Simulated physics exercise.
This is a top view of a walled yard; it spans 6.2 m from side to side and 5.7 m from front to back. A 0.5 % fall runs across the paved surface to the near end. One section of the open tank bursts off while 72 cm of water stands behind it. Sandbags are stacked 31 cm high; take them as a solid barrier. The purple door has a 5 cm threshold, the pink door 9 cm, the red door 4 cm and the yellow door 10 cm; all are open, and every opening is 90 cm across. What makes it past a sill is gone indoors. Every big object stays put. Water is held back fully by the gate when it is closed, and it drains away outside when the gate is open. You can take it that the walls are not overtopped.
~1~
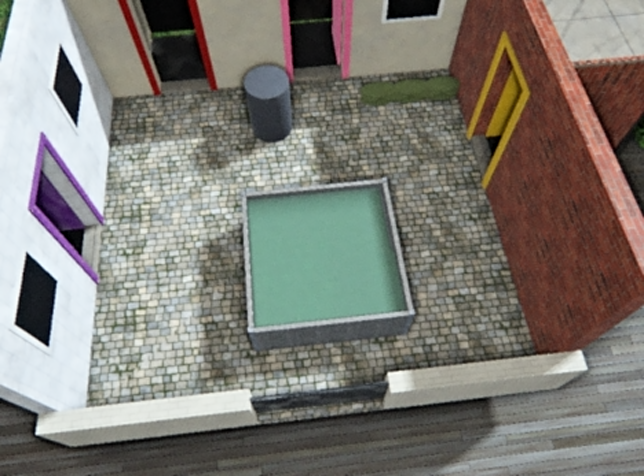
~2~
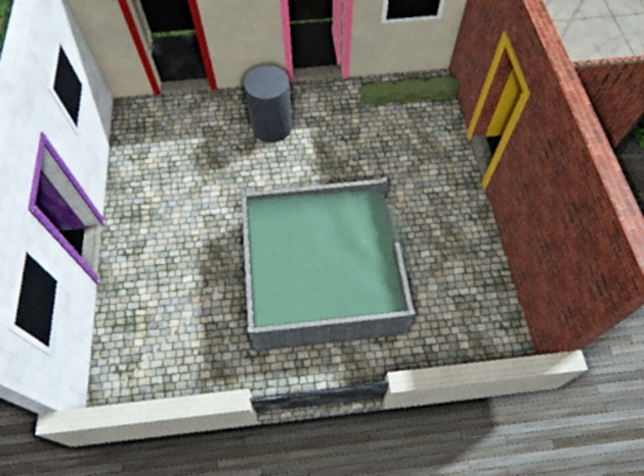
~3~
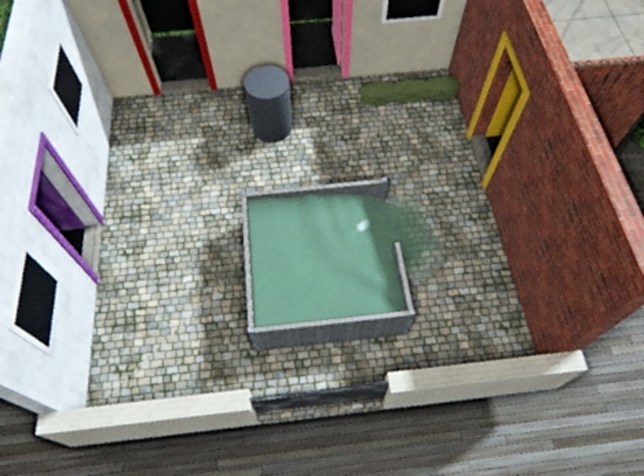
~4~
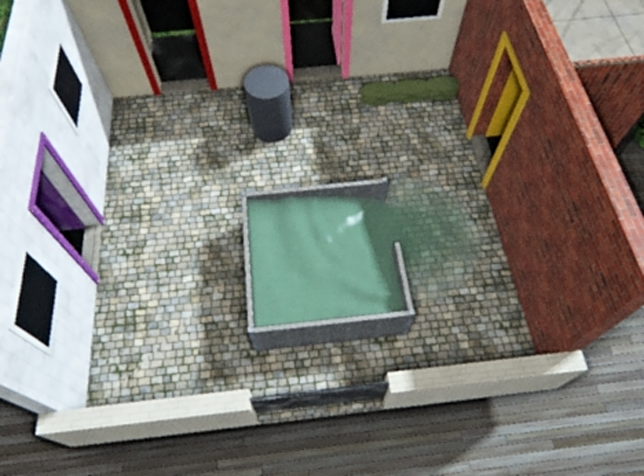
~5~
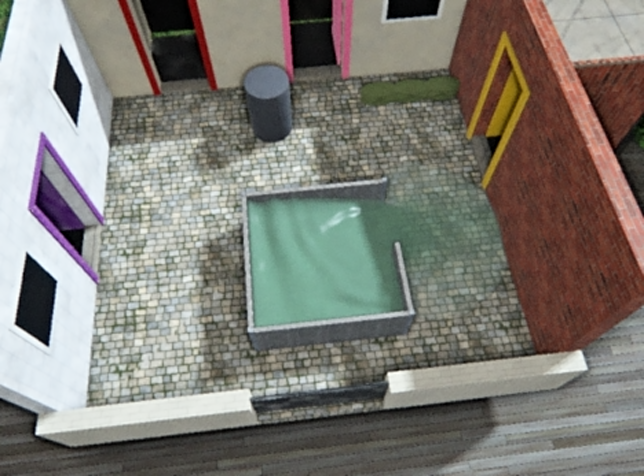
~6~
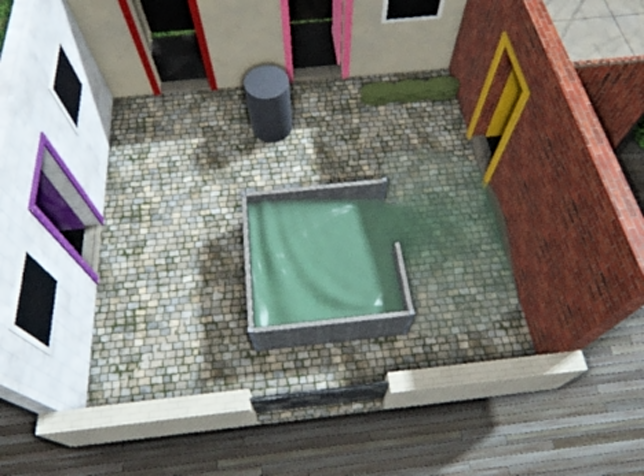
A square open tank of green water sits in a cobbled, walled yard seen from above. White, cream and brick-red walls surround it, with a purple doorway on the left, red and pink ones at the back, a yellow one on the right, and a grey cylinder behind the tank. Part of the tank's right side opens and water pours out, spreading rightward across the paving to the brick wall while the camera stays still.
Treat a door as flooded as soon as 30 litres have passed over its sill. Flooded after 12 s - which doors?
Purple door: Yes. Pink door: No. Red door: Yes. Yellow door: Yes.
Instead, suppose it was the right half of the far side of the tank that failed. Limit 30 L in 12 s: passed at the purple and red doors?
The purple door comes out less than that and the red door less than that.
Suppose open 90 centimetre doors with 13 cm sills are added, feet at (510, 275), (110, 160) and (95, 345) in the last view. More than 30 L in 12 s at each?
In that order: Over, not over, under.
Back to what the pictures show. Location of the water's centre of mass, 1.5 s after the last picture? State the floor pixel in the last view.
It lies at roughly (383, 247) in pixels.
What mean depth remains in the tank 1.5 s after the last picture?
Roughly 40 centimetres.
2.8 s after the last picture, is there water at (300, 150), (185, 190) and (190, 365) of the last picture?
Submerged, untouched, submerged.
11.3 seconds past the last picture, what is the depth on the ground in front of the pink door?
The depth comes to around 5.0 centimetres.
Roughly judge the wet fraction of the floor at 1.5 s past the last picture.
Covered: Roughly 30 per cent.
Then, 0.7 s after the last picture water covers 20 % of the floor and is deepest (44 cm) near (497, 231); purple door not reached, pink door not reached, red door not reached, yellow door 26 cm at the sill, 17 L in.
Then, 1.5 s after the last picture water covers 30 % of the floor and is deepest (42 cm) near (460, 107); purple door not reached, pink door not reached, red door not reached, yellow door 24 cm at the sill, 79 L in.
Then, 2.8 s after the last picture water covers 55 % of the floor and is deepest (28 cm) near (462, 115); purple door not reached, pink door 1 cm at the sill, 0 L in, red door not reached, yellow door 17 cm at the sill, 135 L in.
Then, 6.3 s after the last picture water covers 95 % of the floor and is deepest (18 cm) near (86, 421); purple door 10 cm at the sill, 37 L in, pink door 4 cm at the sill, 0 L in, red door 3 cm at the sill, 0 L in, yellow door 14 cm at the sill, 189 L in.
Then, 11.3 s after the last picture water covers 100 % of the floor and is deepest (13 cm) near (86, 421); purple door 11 cm at the sill, 103 L in, pink door 5 cm at the sill, 0 L in, red door 9 cm at the sill, 53 L in, yellow door 8 cm at the sill, 197 L in.
